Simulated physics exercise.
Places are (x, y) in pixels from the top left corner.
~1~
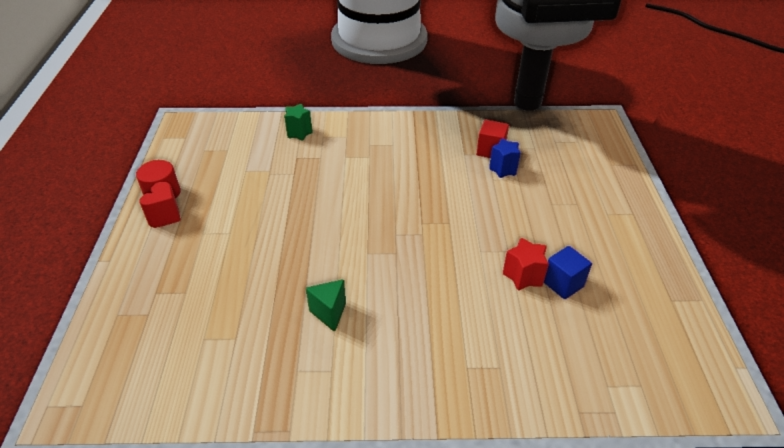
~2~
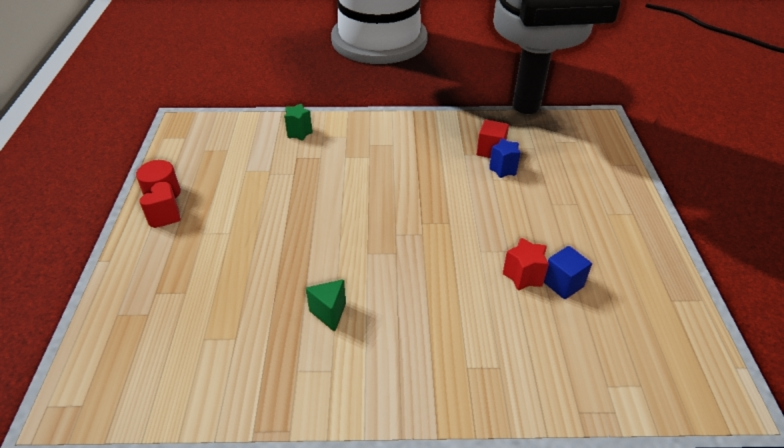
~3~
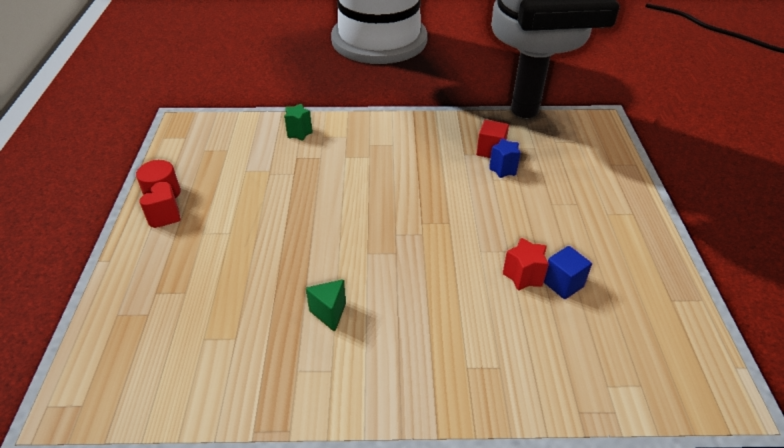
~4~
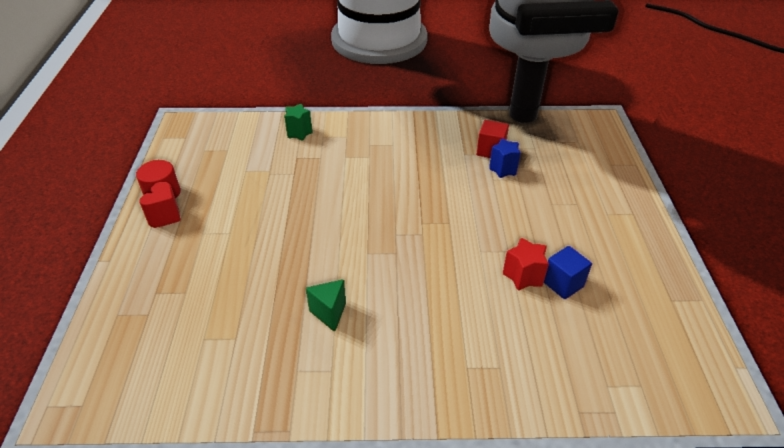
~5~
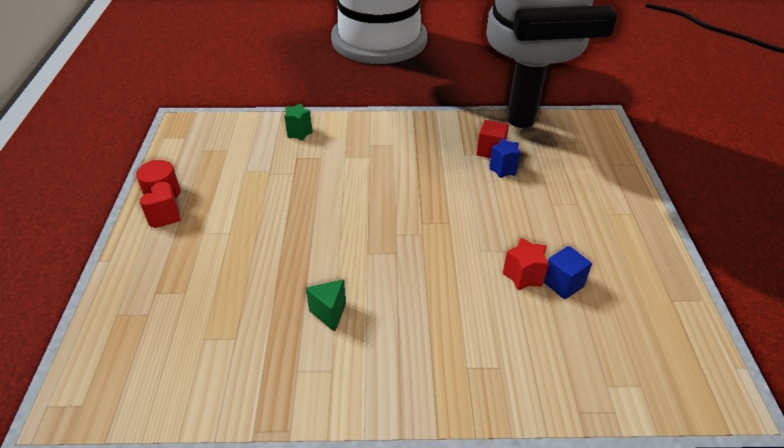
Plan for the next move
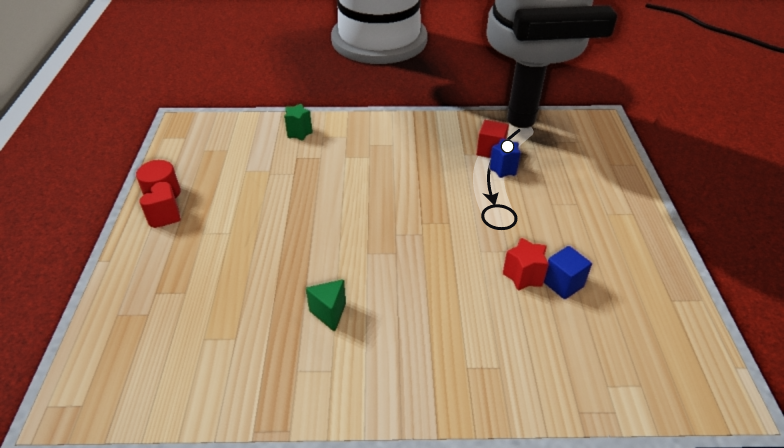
The black pusher of the robot arm edged slightly toward the red and blue blocks near the board's far edge, while all the red, green and blue blocks on the wooden surface stayed still.
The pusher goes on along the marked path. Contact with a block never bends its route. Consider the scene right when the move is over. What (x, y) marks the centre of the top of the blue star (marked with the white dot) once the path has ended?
The middle of its upper face will lie at (532, 203).
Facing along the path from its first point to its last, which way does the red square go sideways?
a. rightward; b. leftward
a - rightward.
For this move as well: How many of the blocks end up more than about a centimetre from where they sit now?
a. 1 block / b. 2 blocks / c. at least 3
b (2 blocks)
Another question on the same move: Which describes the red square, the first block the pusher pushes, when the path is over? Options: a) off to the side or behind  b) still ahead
My pick is a.
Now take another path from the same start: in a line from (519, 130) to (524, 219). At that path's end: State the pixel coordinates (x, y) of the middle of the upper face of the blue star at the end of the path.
It is at (499, 159).
Path on the board, from (519, 130) by way of (496, 153) and (489, 182) to (499, 217); the dot is on the blue star.
On the path given first. One third of the way, pusher at (498, 144); red square at (475, 137), turned 40° clockwise; blue star at (506, 149), turned 25° anticlockwise.
Two thirds of the way, pusher at (490, 173); red square at (463, 145), turned 85° clockwise; blue star at (511, 175), turned 55° anticlockwise.
At the end, pusher at (501, 207); red square at (463, 145), turned 85° clockwise; blue star at (532, 203), turned 85° anticlockwise; red star in place.
